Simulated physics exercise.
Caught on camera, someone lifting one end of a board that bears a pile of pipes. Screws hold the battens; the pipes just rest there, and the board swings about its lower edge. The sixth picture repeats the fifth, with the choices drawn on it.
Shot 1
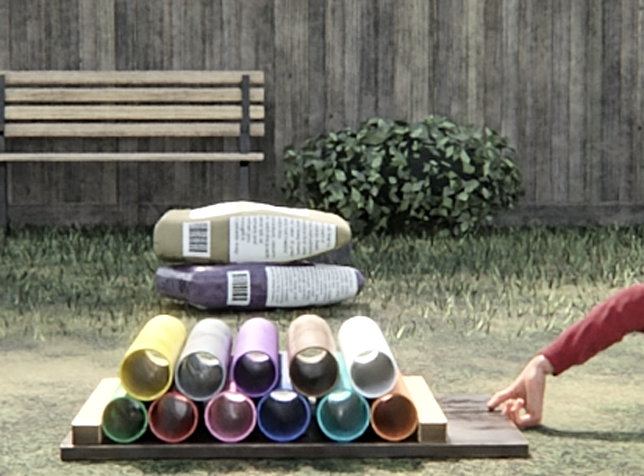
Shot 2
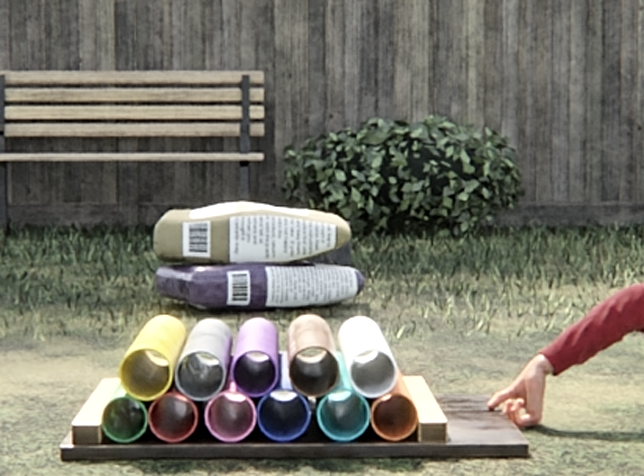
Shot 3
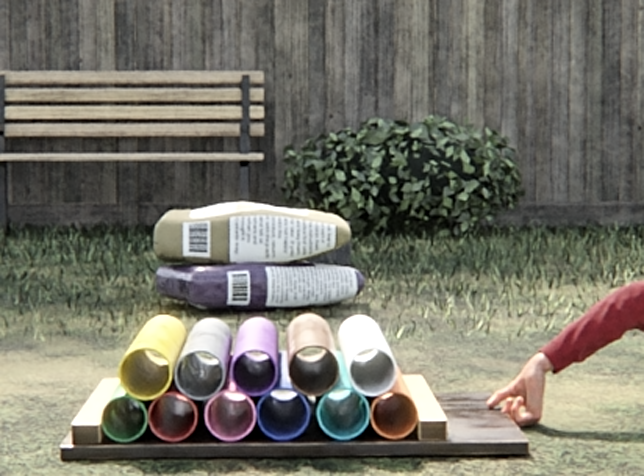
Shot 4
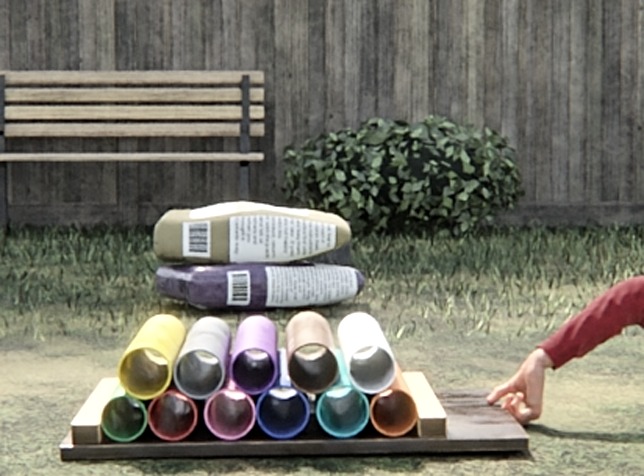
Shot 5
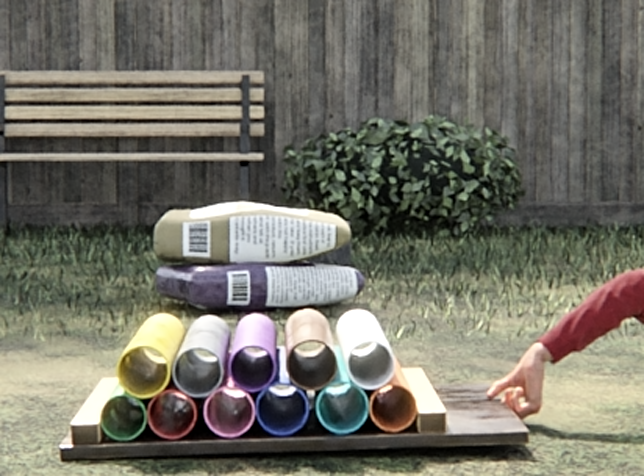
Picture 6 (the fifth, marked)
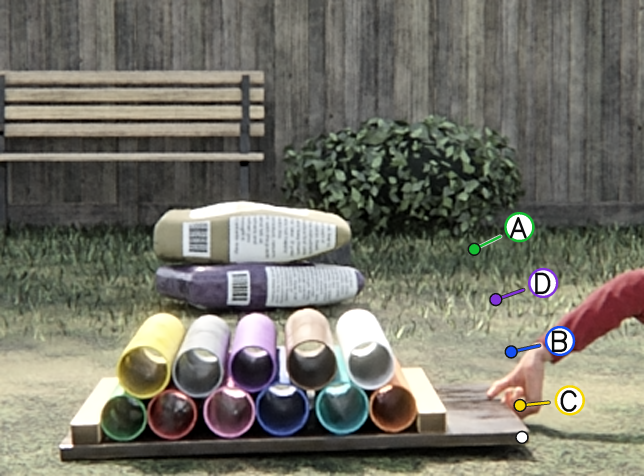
In a fenced backyard, a red-sleeved hand slightly raising the right end of a dark board holding two rows of colourful pipes.
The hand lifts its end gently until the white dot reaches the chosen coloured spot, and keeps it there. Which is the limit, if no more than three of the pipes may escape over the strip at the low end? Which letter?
Raise it to A.
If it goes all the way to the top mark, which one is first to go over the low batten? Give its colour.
The yellow one.
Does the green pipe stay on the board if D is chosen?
Yes, with D.
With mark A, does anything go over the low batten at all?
Yes.
On the copy, A at (474, 249); B at (511, 352); C at (520, 406); D at (496, 300); the white dot at (522, 437).
On A. First, board at 16°.
Then, board at 26°.
Finally, board at 26°, one over the low batten (yellow).
By contrast, B none over the low batten; C none over the low batten; D none over the low batten.
